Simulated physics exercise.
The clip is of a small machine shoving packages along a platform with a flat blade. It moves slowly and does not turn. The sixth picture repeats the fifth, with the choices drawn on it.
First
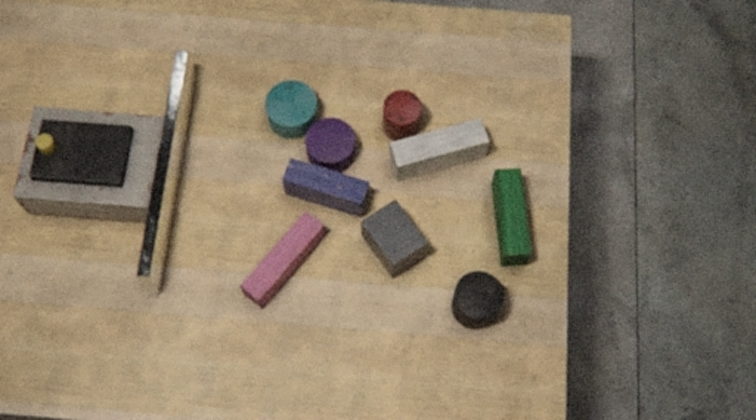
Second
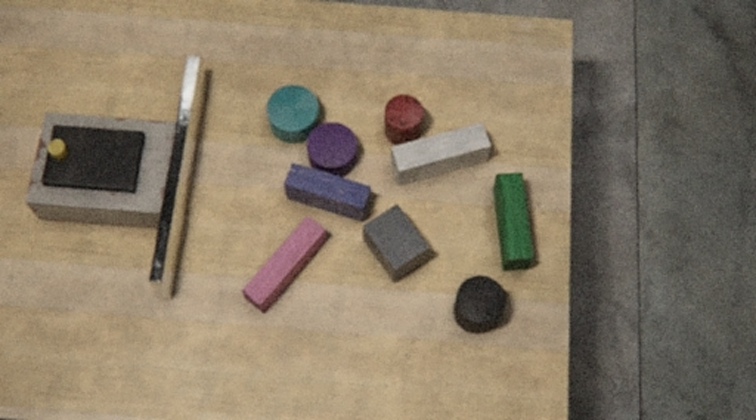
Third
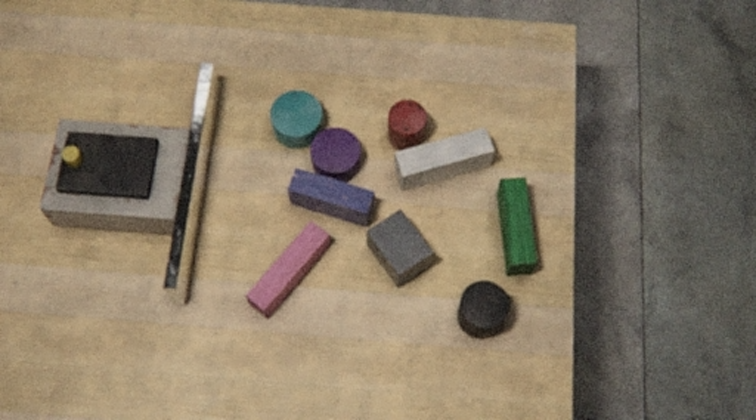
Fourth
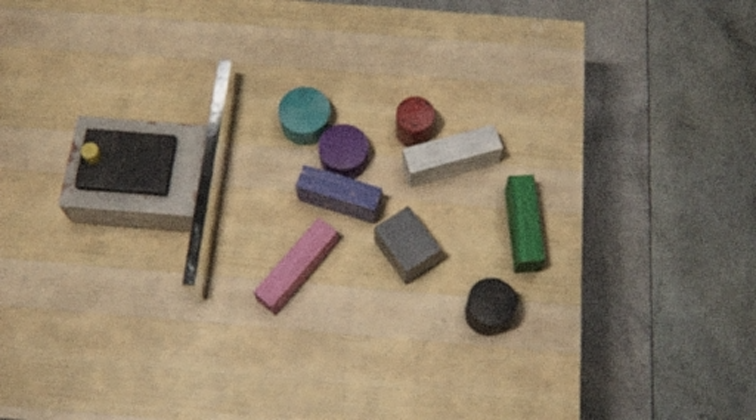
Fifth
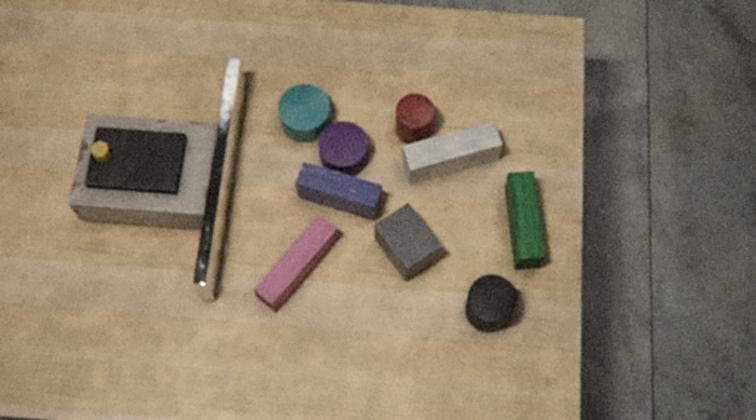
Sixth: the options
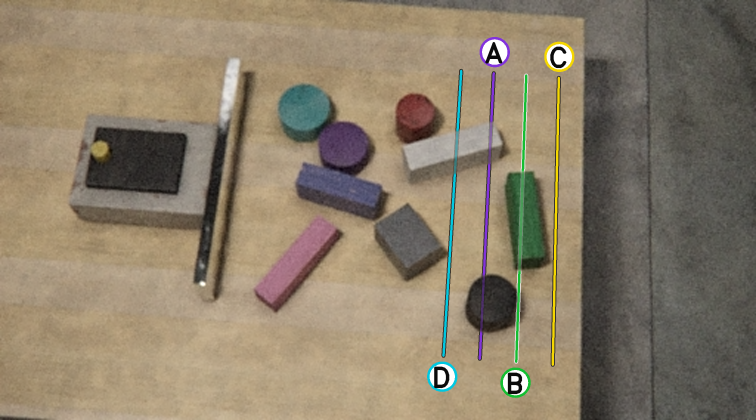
A small gray machine with a flat upright blade crept slowly to the right across a wooden platform, closing a little on the scattered colored blocks and round pieces, which stayed where they lay.
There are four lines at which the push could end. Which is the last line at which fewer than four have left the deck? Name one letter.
As far as mark B.
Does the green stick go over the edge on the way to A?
By then, yes.
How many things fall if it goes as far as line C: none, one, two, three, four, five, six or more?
By then, six or more.
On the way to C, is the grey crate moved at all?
By then, yes.
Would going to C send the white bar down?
Yes.
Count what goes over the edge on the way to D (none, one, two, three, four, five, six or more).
In all, none.
On the copy, A at (487, 208); B at (522, 211); C at (556, 213); D at (453, 205).
On B. First, robot (253, 169); turquoise canister (370, 112); grey crate (411, 245).
Then, robot (364, 177); white bar (545, 157); green stick (537, 222).
Finally, robot (446, 183); green stick over the edge; white bar over the edge; three fallen.
By contrast, A is within the limit but short; C drops eight; D is within the limit but short.
